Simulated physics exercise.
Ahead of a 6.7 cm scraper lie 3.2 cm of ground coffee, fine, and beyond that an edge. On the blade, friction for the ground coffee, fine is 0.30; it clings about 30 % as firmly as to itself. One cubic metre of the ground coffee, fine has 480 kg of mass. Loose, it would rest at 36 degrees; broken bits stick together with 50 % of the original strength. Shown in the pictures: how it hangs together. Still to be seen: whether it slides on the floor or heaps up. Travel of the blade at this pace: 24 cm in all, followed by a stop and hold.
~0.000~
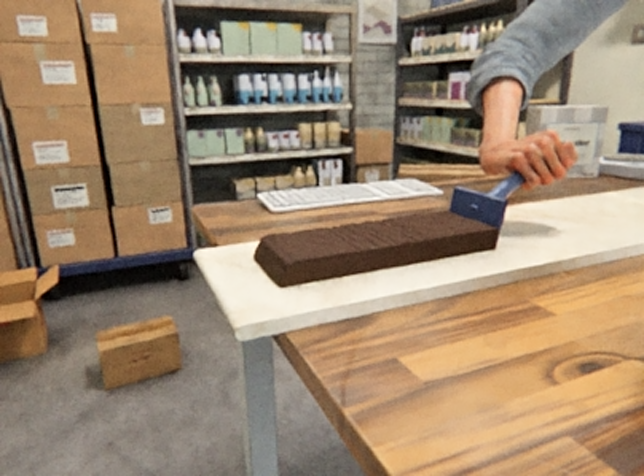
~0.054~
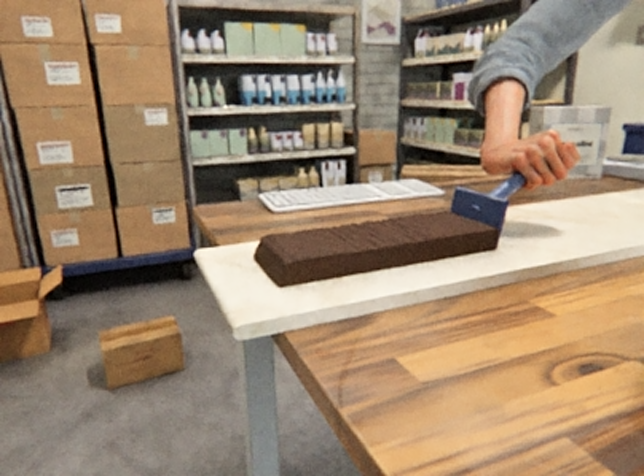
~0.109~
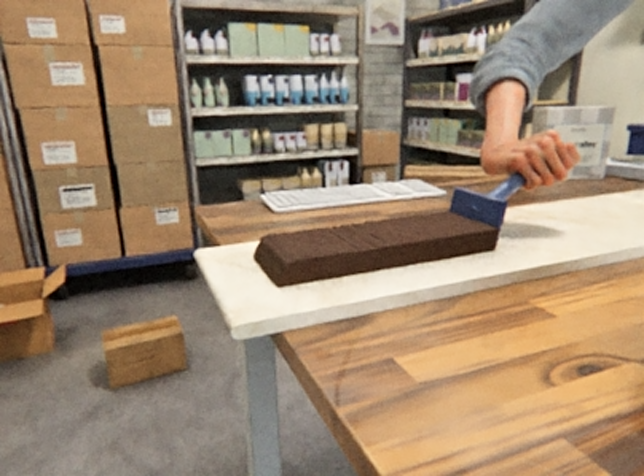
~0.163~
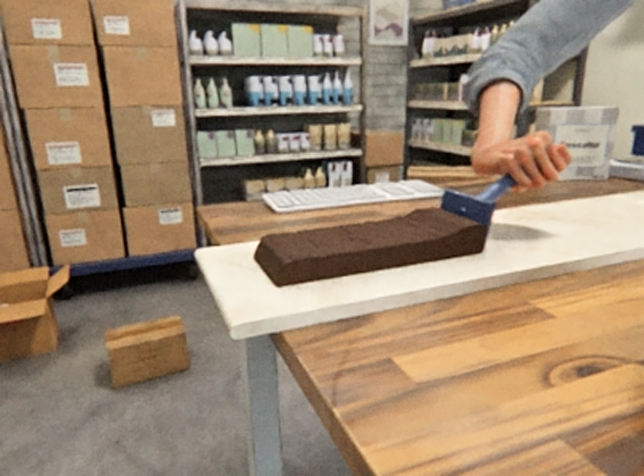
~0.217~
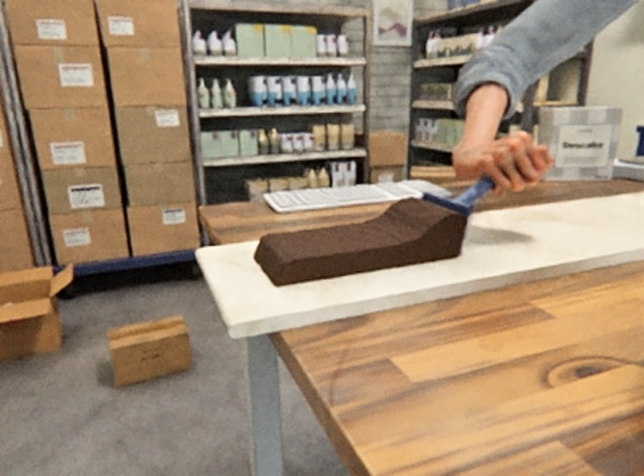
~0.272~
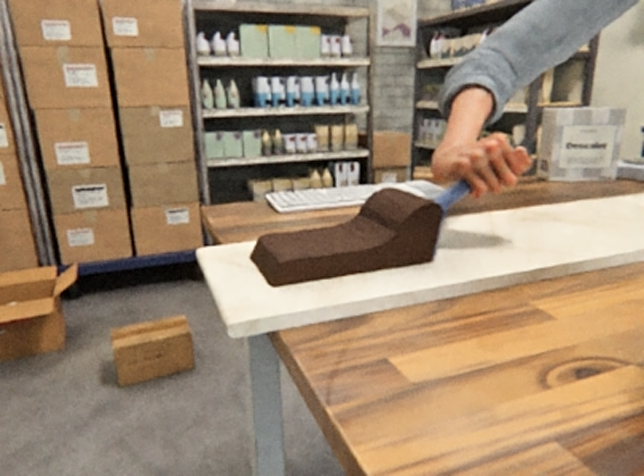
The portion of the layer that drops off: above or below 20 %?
Recorded value: Exceeding 20 %.
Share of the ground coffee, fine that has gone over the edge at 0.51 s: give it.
Around 1 %.
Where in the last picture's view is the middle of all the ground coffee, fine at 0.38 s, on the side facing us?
(329, 254) or thereabouts.
After 0.38 s, 0 % has gone over the edge.
After 0.51 s, 1 % has gone over the edge.
After 0.63 s, 20 % has gone over the edge.
After 0.76 s, 25 % has gone over the edge.
After 1.17 s, at the end, 28 % has gone over the edge.
